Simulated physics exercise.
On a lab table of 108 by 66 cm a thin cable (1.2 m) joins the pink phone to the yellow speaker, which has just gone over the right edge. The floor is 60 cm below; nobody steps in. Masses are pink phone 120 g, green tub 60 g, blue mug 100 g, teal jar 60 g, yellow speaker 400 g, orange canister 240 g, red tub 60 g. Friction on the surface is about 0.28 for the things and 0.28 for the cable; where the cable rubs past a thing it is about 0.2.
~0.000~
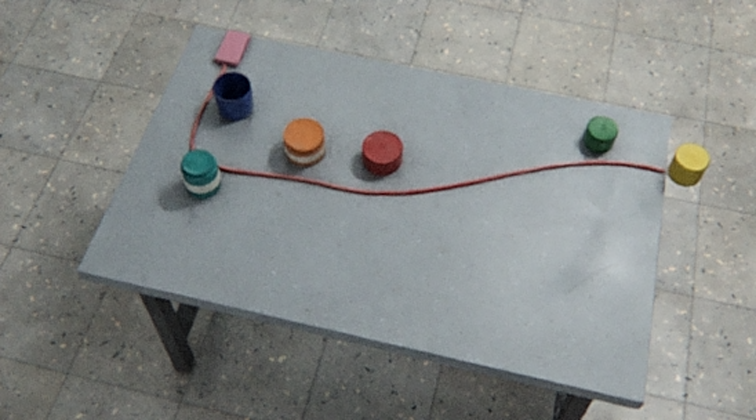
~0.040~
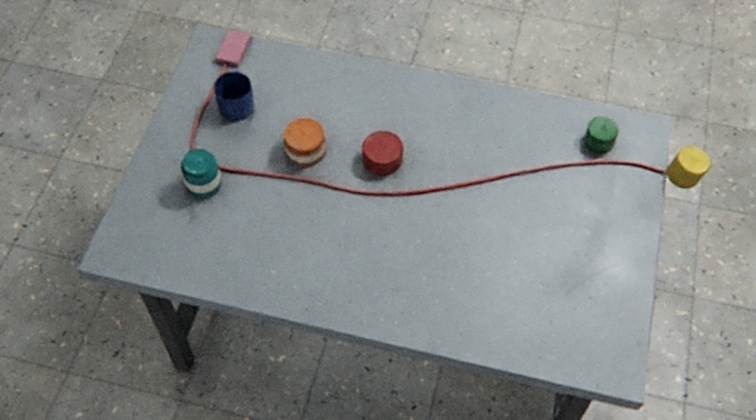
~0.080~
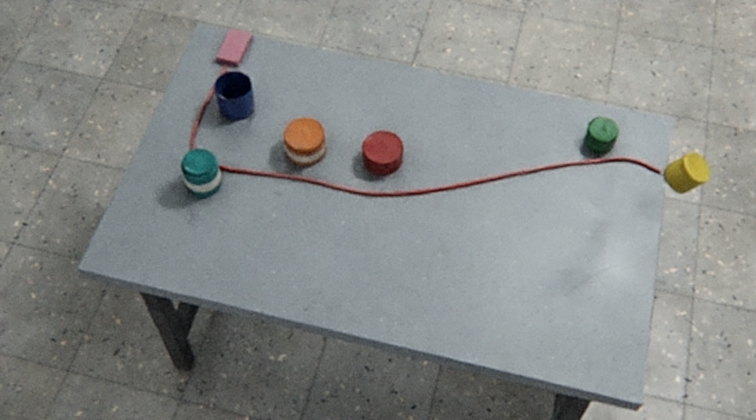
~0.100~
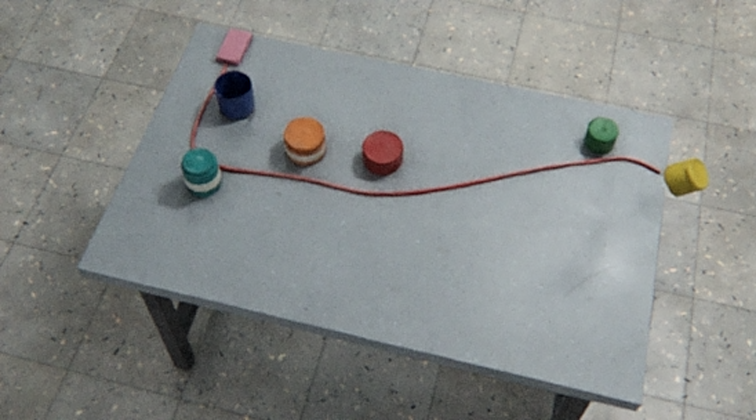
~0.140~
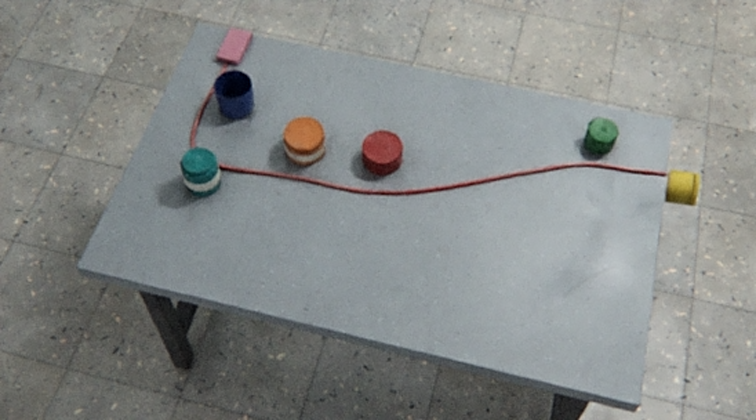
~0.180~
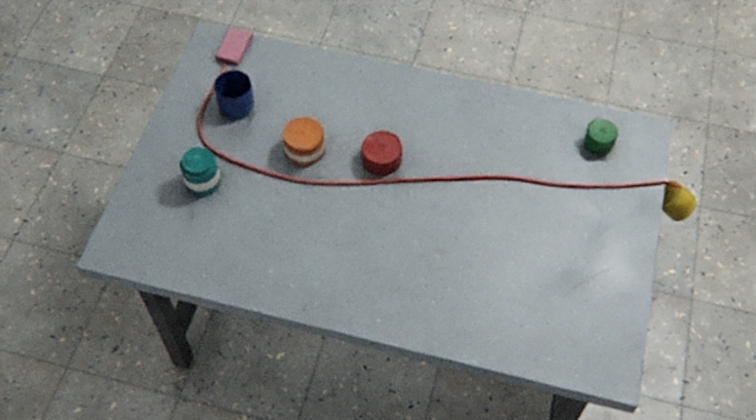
Yellow speaker tilting and sinking past the right edge of a grey table, its thin red cable straightening among tubs and jars.
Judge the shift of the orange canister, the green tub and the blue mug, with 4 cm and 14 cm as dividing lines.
The orange canister moves a moderate way, the green tub hardly moves, the blue mug ends far away.
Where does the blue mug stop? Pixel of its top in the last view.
Around (365, 54).
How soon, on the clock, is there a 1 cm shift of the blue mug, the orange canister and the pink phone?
Blue mug 0.26 s, orange canister 0.30 s, pink phone 0.26 s.
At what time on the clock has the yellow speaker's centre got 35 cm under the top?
That is: 0.38 s.
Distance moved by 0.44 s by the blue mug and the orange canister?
About: Blue mug 20 cm, orange canister 6 cm.
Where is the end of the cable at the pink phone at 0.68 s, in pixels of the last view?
Around (407, 266).
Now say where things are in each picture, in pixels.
Orange canister (304, 134); green tub (603, 127); blue mug (232, 86); cable runs through (610, 163) (490, 179) (366, 192) (251, 173) (203, 109), in the first frame.
Yellow speaker (693, 159); cable runs through (609, 162) (365, 193) (203, 108), in the second frame.
Yellow speaker (687, 173); cable runs through (608, 160) (365, 193) (204, 108), in the third frame.
Yellow speaker (686, 177); cable runs through (608, 160) (365, 193) (204, 107), in the fourth frame.
Yellow speaker (682, 188); cable runs through (611, 167) (366, 191) (204, 107), in the fifth frame.
Orange canister (303, 133); green tub (603, 130); blue mug (233, 84); cable runs through (634, 185) (508, 178) (267, 173) (204, 107), in the sixth frame.
By 0.4 s, the cable's tail end at (272, 131); blue mug 18 cm off its start, orange canister 6 cm off its start, pink phone 23 cm off its start.
By 0.7 s, the cable's tail end at (407, 266); blue mug 29 cm off its start, orange canister 8 cm off its start, pink phone 65 cm off its start.
By 0.9 s, the cable's tail end at (523, 369); blue mug 29 cm off its start at (365, 54), orange canister 8 cm off its start at (332, 109), pink phone 96 cm off its start at (502, 383).
By 1.2 s, the cable has left the top; blue mug 29 cm off its start, orange canister 8 cm off its start, pink phone over the edge.
By 2.4 s, the cable has left the top; blue mug 29 cm off its start at (365, 54), orange canister 8 cm off its start at (332, 109), green tub 0 cm off its start at (603, 130), pink phone over the edge.
